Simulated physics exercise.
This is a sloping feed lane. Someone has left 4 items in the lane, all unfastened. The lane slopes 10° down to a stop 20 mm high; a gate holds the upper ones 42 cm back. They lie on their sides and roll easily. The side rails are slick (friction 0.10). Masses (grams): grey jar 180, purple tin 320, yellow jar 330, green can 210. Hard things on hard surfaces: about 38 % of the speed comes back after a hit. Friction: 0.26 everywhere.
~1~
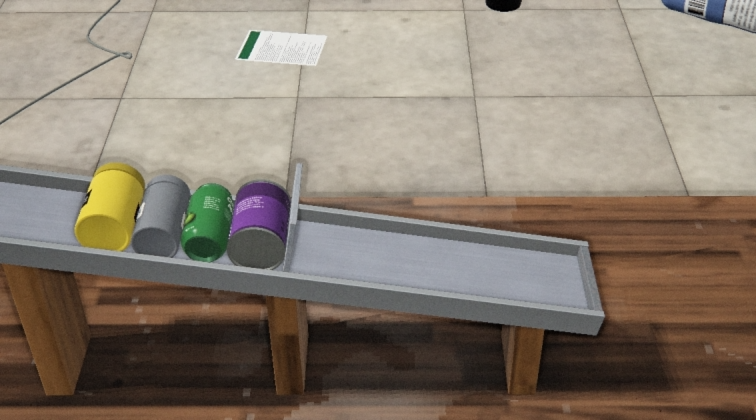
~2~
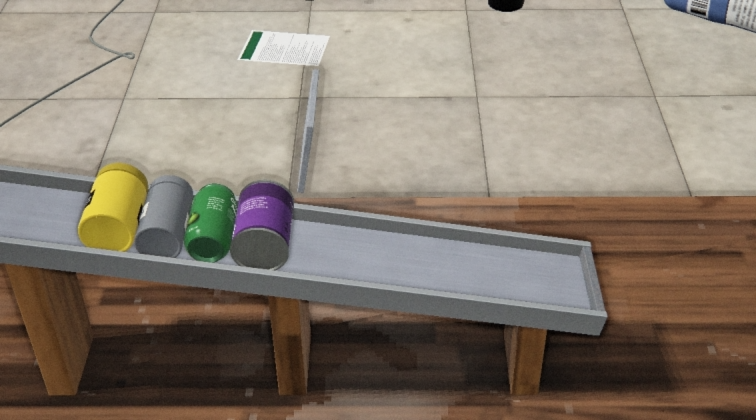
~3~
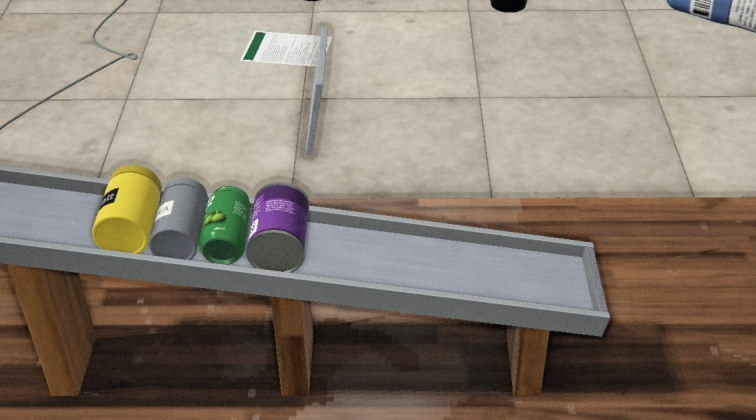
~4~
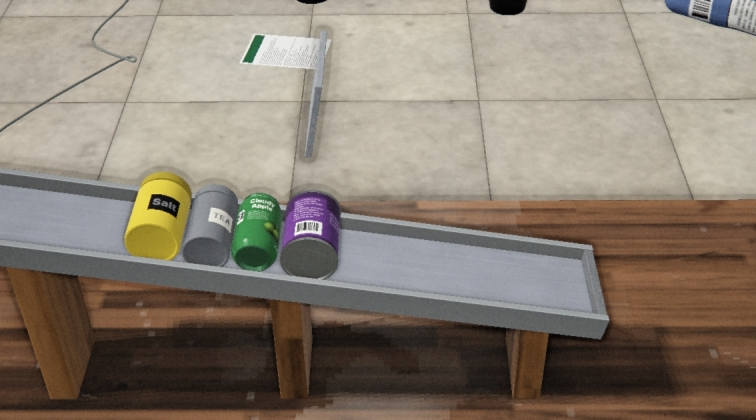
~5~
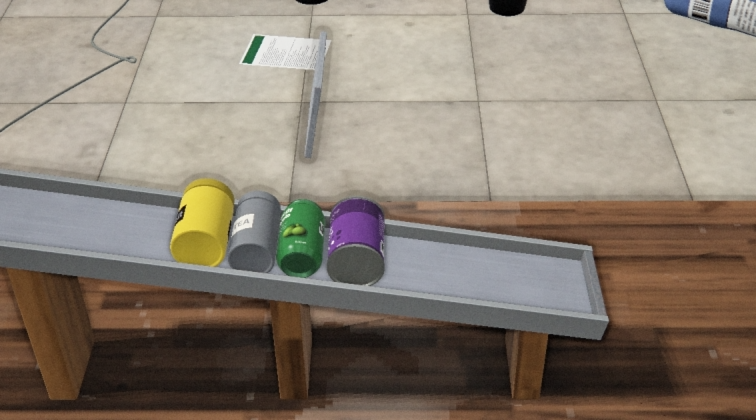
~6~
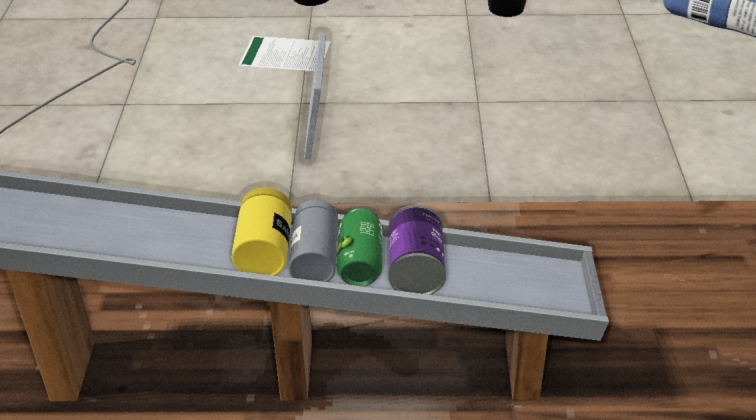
A long grey tray on wooden legs slopes down to the right above a wood floor, seen from a raised, steady view with pale tiles behind it. Yellow, grey, green and purple containers lie side by side in its left half, against a thin grey bar. The bar lifts away onto the tiles near a card, and all four containers roll rightward down the tray, slowly then faster, staying close together.
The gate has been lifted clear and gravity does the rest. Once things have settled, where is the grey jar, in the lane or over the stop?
The grey jar is caught by the stop.
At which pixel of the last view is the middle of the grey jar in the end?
Around (573, 275).
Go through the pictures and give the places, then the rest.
The first frame shows gate shut; grey jar (162, 217); purple tin (260, 226).
The second frame shows leader 42 cm from the stop; green can (211, 224); purple tin (263, 226).
The third frame shows leader 40 cm from the stop; yellow jar (128, 210); green can (226, 226).
The fourth frame shows leader 36 cm from the stop; purple tin (311, 235); yellow jar (160, 217).
The fifth frame shows leader 29 cm from the stop; purple tin (357, 242); green can (301, 239).
The sixth frame shows leader 21 cm from the stop; grey jar (314, 242); yellow jar (263, 233).
Then, 0.20 s on from there, leader 6 cm from the stop; grey jar near (423, 256).
Then, 0.30 s on from there, grey jar near (487, 264).
Then, 0.60 s on from there, purple tin now over the stop; grey jar near (549, 272).
Then, 1.00 s on from there, green can now over the stop; grey jar halted near (573, 275); yellow jar halted.
In the end, over the stop, purple tin and green can; the other 2 in the lane. In the last view, grey jar near (573, 275).
